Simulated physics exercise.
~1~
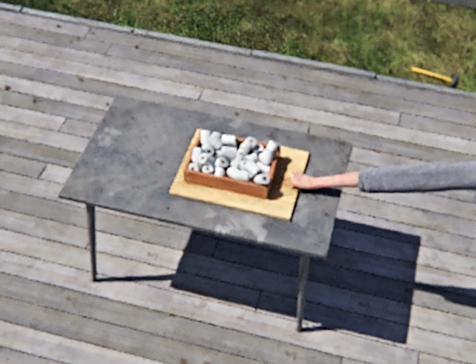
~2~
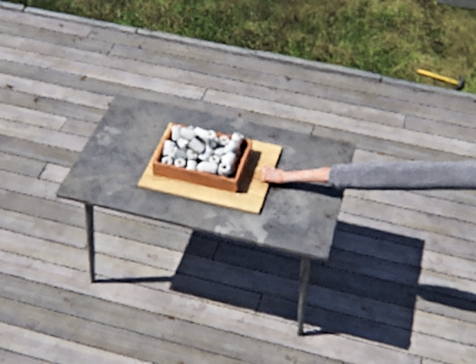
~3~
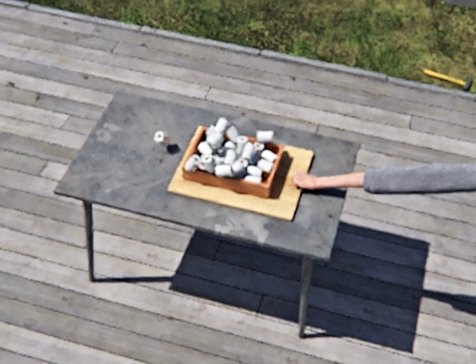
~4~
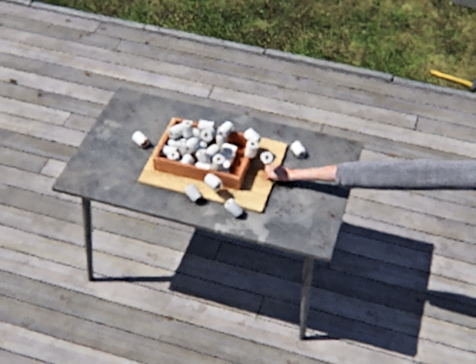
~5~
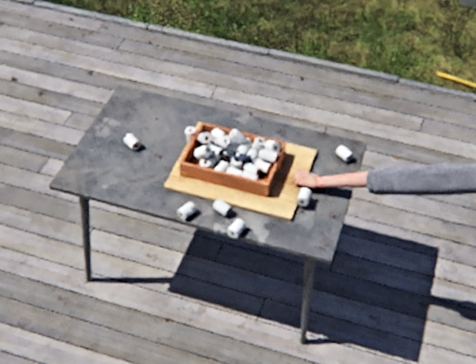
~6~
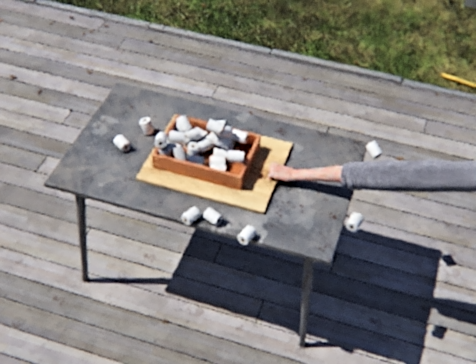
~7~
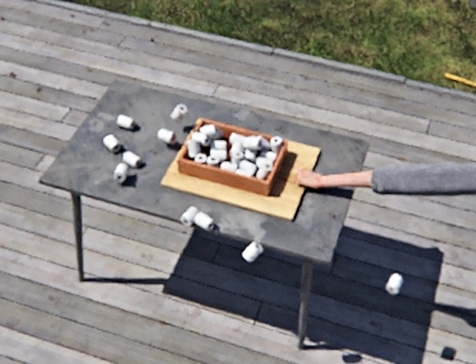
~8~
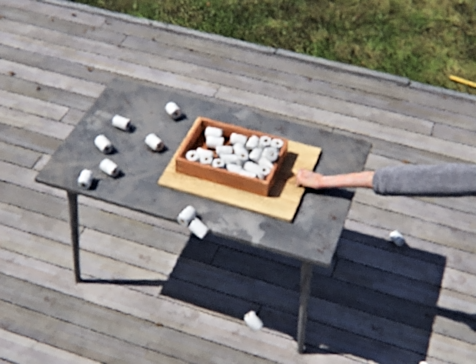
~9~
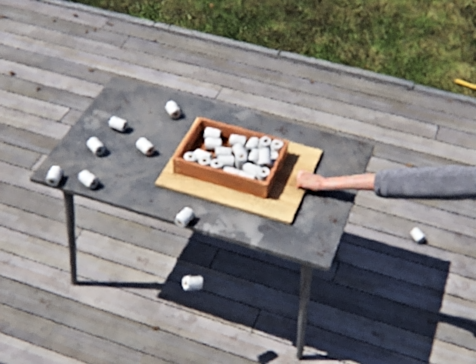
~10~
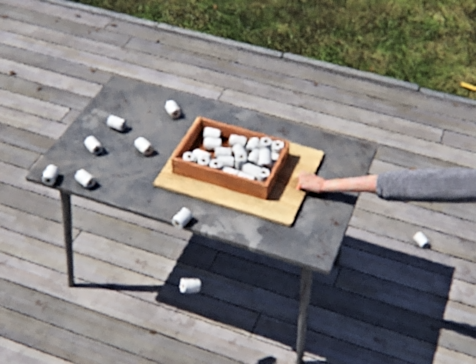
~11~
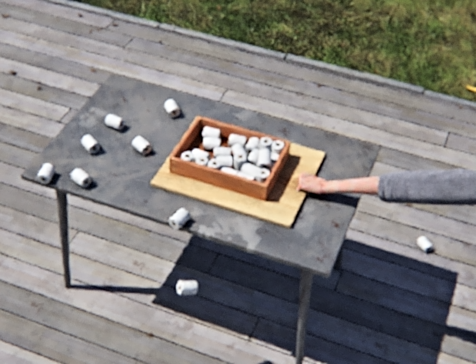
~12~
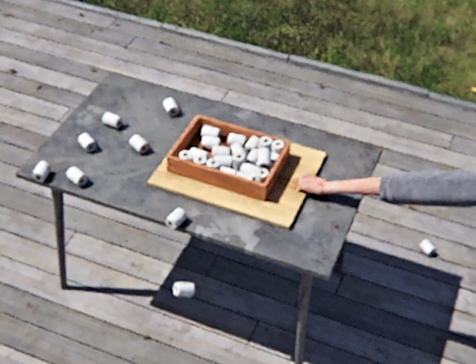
The clip shows a hand shaking a board left and right on a grey table, jolting white rolls out of the orange tray it carries; some scatter across the tabletop and others drop to the deck, before the board stops with the tray still holding many rolls.
